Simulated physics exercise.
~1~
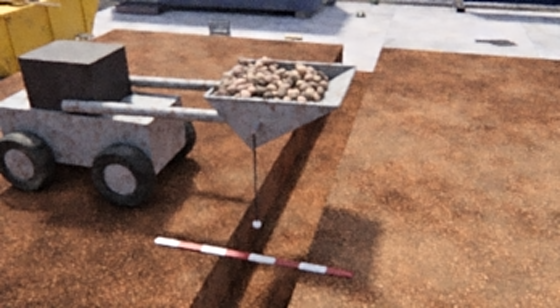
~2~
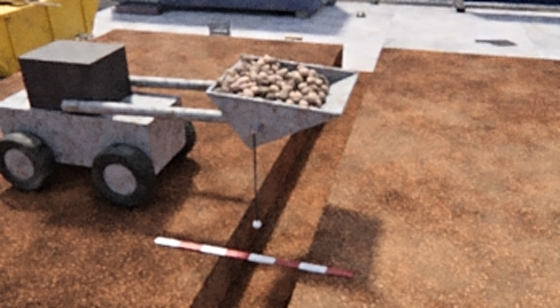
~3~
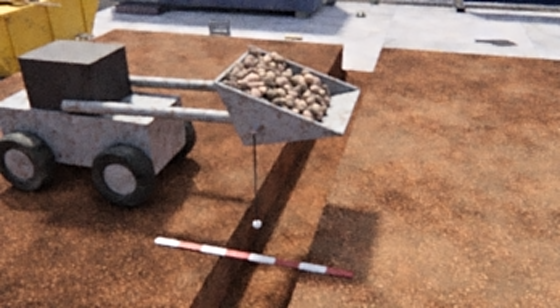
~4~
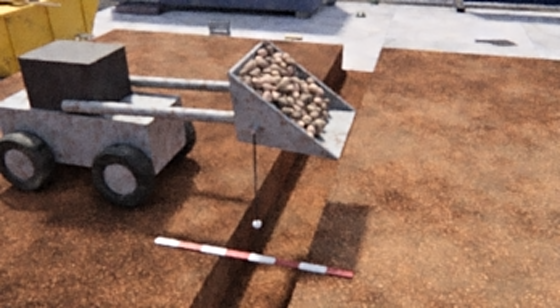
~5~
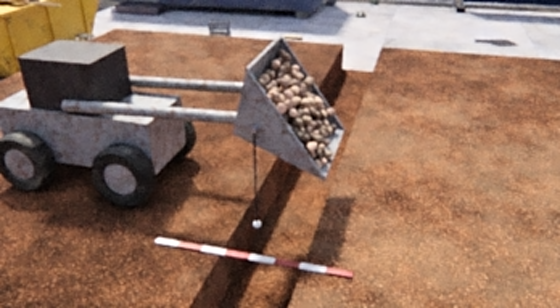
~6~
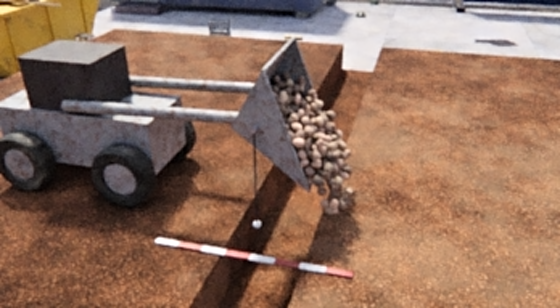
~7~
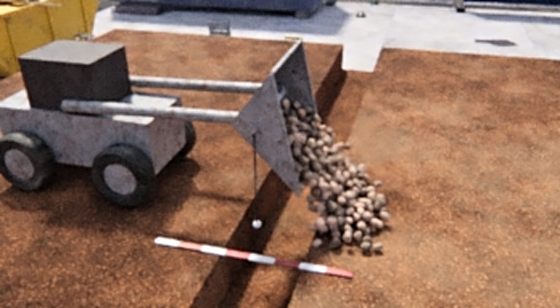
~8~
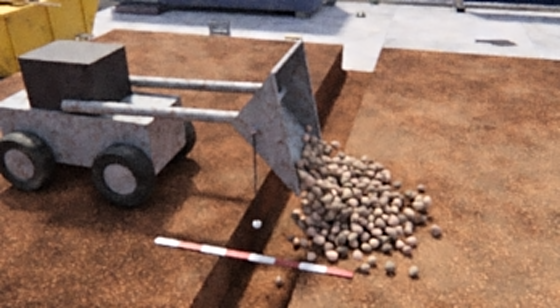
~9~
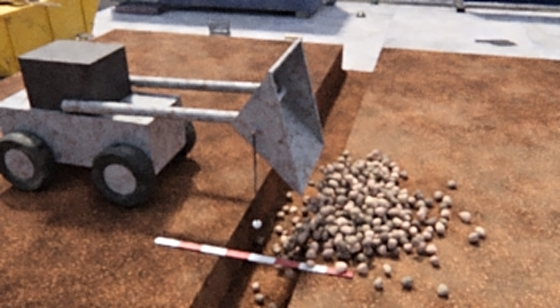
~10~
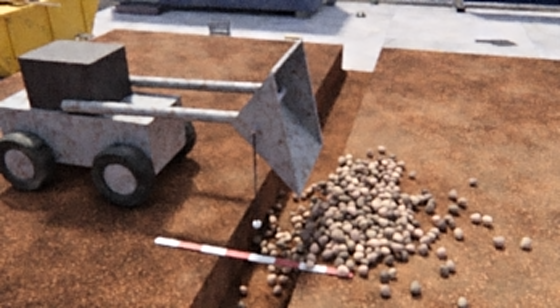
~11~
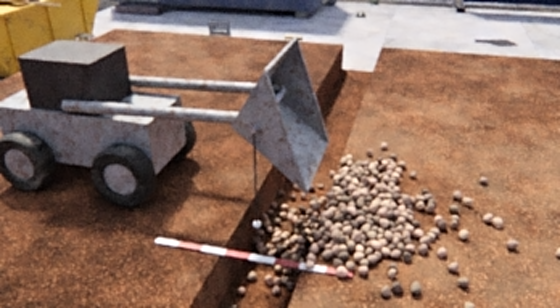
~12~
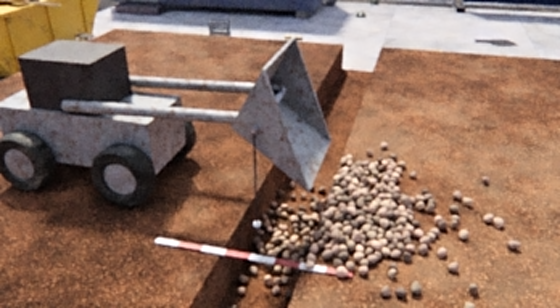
The clip opens on a wheeled loader at the left of a brown building site, holding a grey bucket heaped with rounded cobbles over a narrow trench, with a red and white striped staff in front. The bucket tips steadily forward, and the stones slide toward its right lip. They spill in a stream onto the far side of the trench, spreading into a heap while some drop back into the gap. The emptied bucket rocks slightly. It ends with most cobbles scattered beyond the trench and a smaller share in it.
